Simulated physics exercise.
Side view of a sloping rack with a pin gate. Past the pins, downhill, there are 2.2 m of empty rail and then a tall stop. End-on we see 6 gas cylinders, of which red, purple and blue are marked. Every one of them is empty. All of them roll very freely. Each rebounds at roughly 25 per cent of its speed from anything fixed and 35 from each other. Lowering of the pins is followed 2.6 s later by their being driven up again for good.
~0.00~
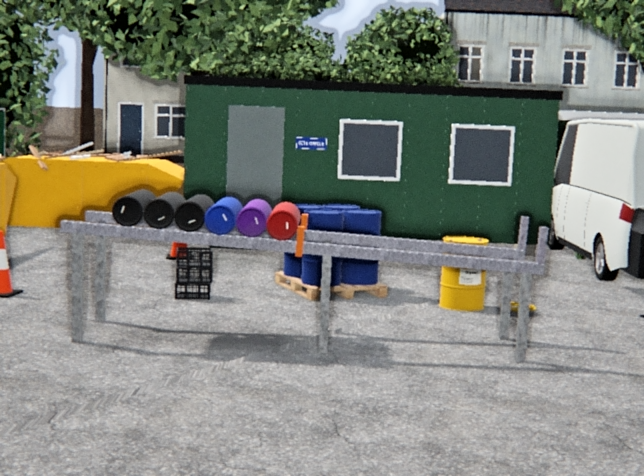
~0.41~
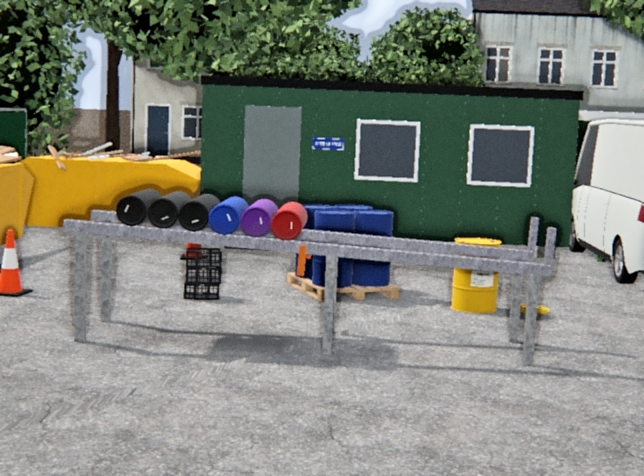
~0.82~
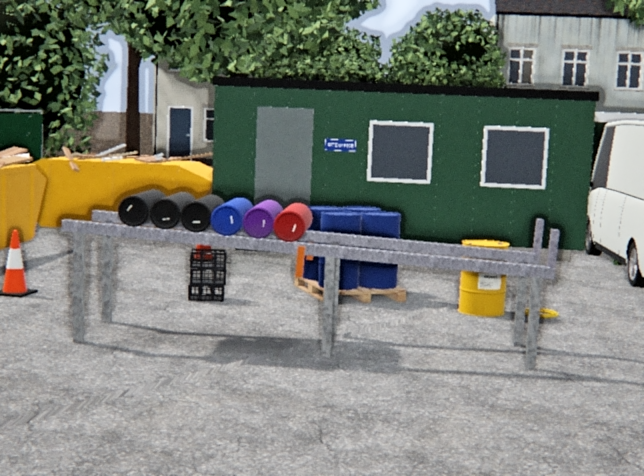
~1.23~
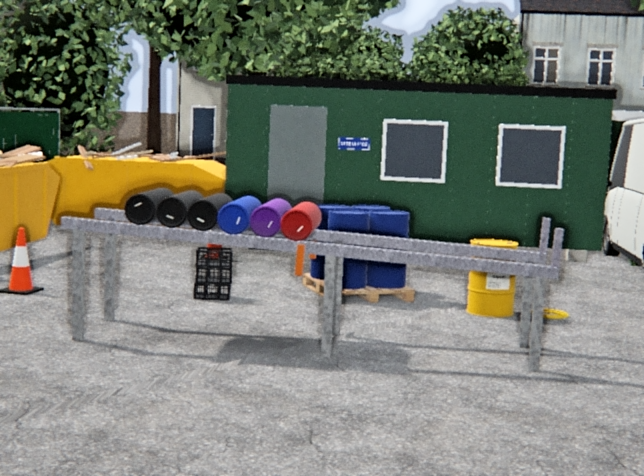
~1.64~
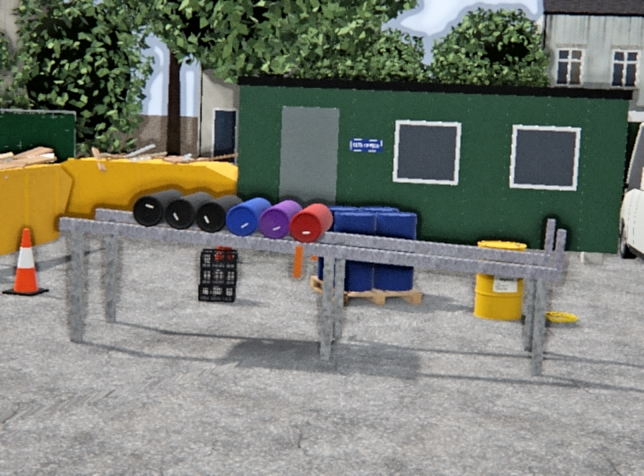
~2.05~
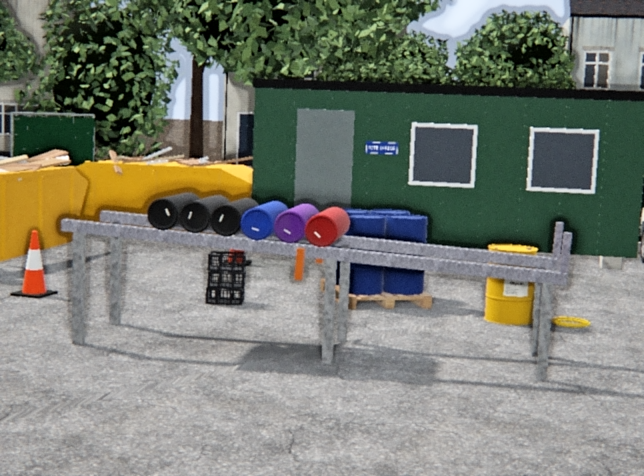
A green cabin stood behind a gently sloping rack, where an orange pin dropped and then six cylinders, the red one in front, rolled a short way down to the right.
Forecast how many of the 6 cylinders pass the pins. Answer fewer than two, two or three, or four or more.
I would say two or three.
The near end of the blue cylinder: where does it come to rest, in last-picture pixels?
At about (283, 227).
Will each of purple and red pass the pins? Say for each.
Purple runs down the rack; red runs down the rack.
Then, 2.3 s in, red is on the rails, 25 cm below the pins, rolling right; purple is on the rails, 5 cm above the pins, rolling right; blue is on the rails, 30 cm above the pins, rolling right; 1 below the pins.
Then, 2.4 s in, red is on the rails, 30 cm below the pins, rolling right; purple is on the rails, 5 cm below the pins, rolling right; blue is on the rails, 30 cm above the pins, rolling right; 2 below the pins.
Then, 2.5 s in, red is on the rails, 35 cm below the pins, rolling right; purple is on the rails, 5 cm below the pins, rolling right; blue is on the rails, 25 cm above the pins, rolling right; 2 below the pins.
Then, 2.6 s in, red is on the rails, 35 cm below the pins, rolling right; purple is on the rails, 10 cm below the pins, rolling right; blue is on the rails, 20 cm above the pins, rolling right; 2 below the pins.
In the end (4.9 s), red is on the rails, 200 cm below the pins; purple is on the rails, 175 cm below the pins; blue is on the rails, 15 cm above the pins; 2 below the pins.
